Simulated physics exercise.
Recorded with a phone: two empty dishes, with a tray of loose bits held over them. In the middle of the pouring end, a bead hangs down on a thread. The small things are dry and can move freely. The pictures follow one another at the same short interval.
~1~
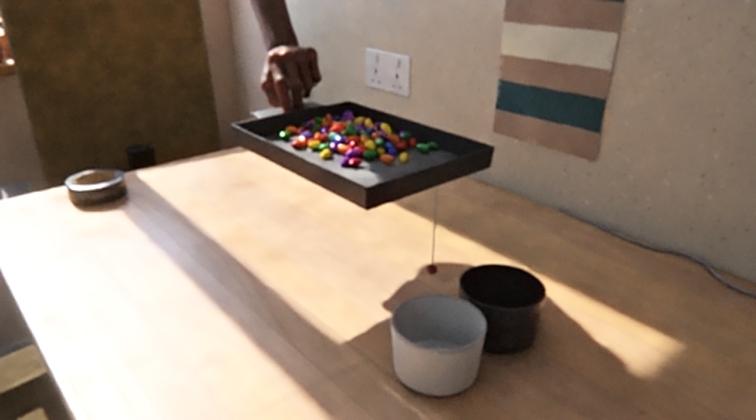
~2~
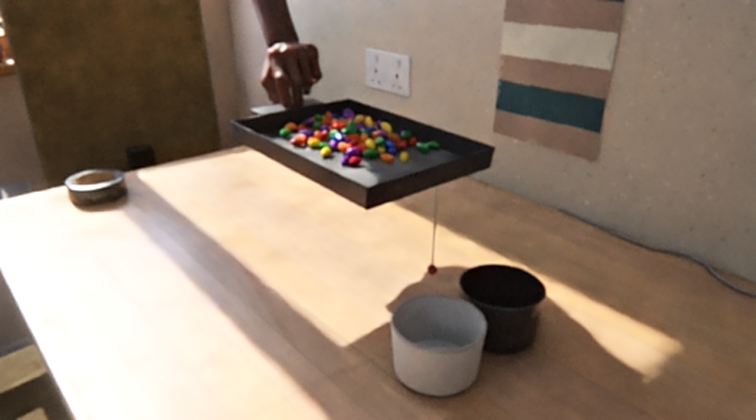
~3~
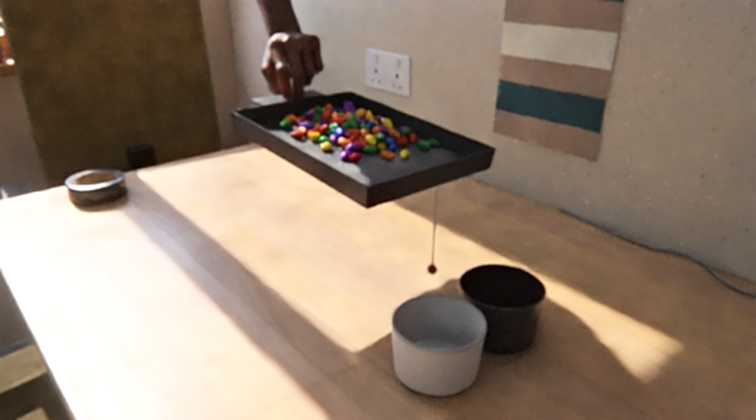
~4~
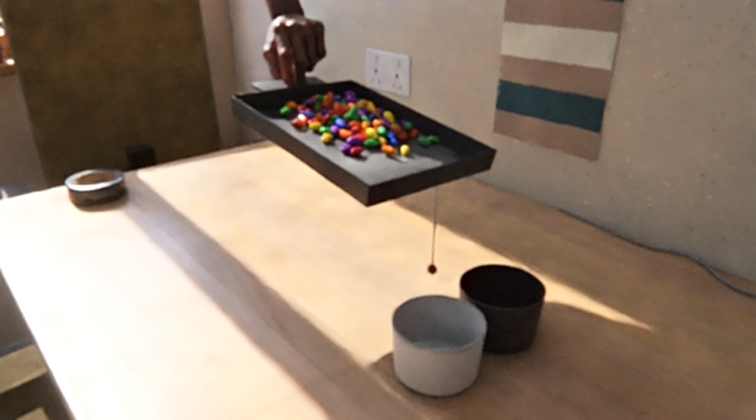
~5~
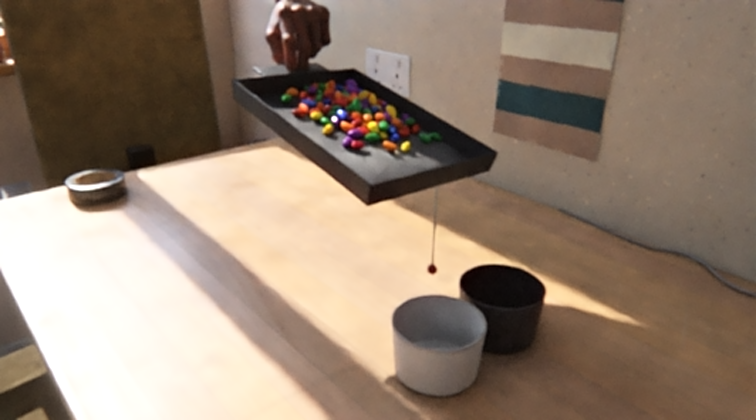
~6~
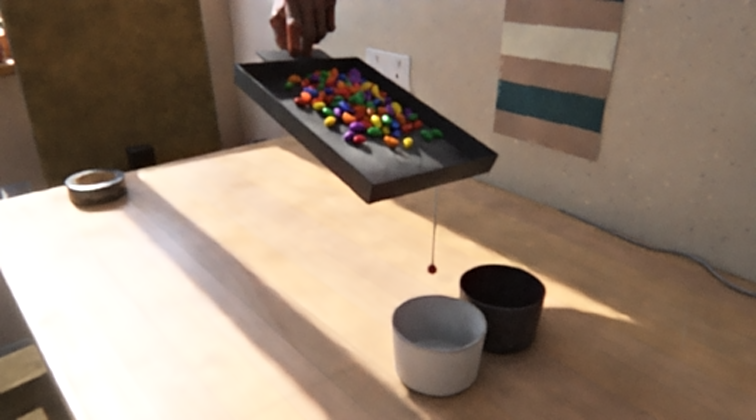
The footage shows a hand gripping the far end of a dark tray of colourful jelly beans above two empty dishes, first keeping it nearly still, then steadily raising that end so the tray slopes more steeply toward the dishes.
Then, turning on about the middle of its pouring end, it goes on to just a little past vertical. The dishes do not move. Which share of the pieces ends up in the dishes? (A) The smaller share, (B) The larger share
The larger share.
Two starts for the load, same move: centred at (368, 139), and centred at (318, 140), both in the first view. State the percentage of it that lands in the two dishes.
First 80 %, then 80 %.
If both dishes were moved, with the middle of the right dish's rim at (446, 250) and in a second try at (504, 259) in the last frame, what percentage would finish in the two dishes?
It would be near 0 per cent first and near 50 per cent second.
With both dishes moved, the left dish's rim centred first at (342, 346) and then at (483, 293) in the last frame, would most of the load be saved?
Result, first setup: A minority share; second setup: A majority share.
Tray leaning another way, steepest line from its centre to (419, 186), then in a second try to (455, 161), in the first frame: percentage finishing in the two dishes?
First heading 80 %, second heading 10 %.
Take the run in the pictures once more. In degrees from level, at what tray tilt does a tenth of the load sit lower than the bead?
Roughly 100°.
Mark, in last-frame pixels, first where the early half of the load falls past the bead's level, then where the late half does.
It goes through near (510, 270) first, then near (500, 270).
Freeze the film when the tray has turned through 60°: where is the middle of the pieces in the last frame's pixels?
Centre estimate: (448, 137).
Just after the last frame, tray tipped steeply; almost all on the tray; just a few in the air.
A moment on, tray tipped right over; the larger part on the tray; just a few in the left dish; about a tenth in the right dish; just a few outside both; just a few in the air.
Further on, tray tipped past a quarter turn; about a tenth in the left dish; roughly two thirds in the right dish; roughly a quarter outside both.
When it is over, tray tipped past a quarter turn; about a tenth in the left dish; roughly two thirds in the right dish; roughly a quarter outside both.
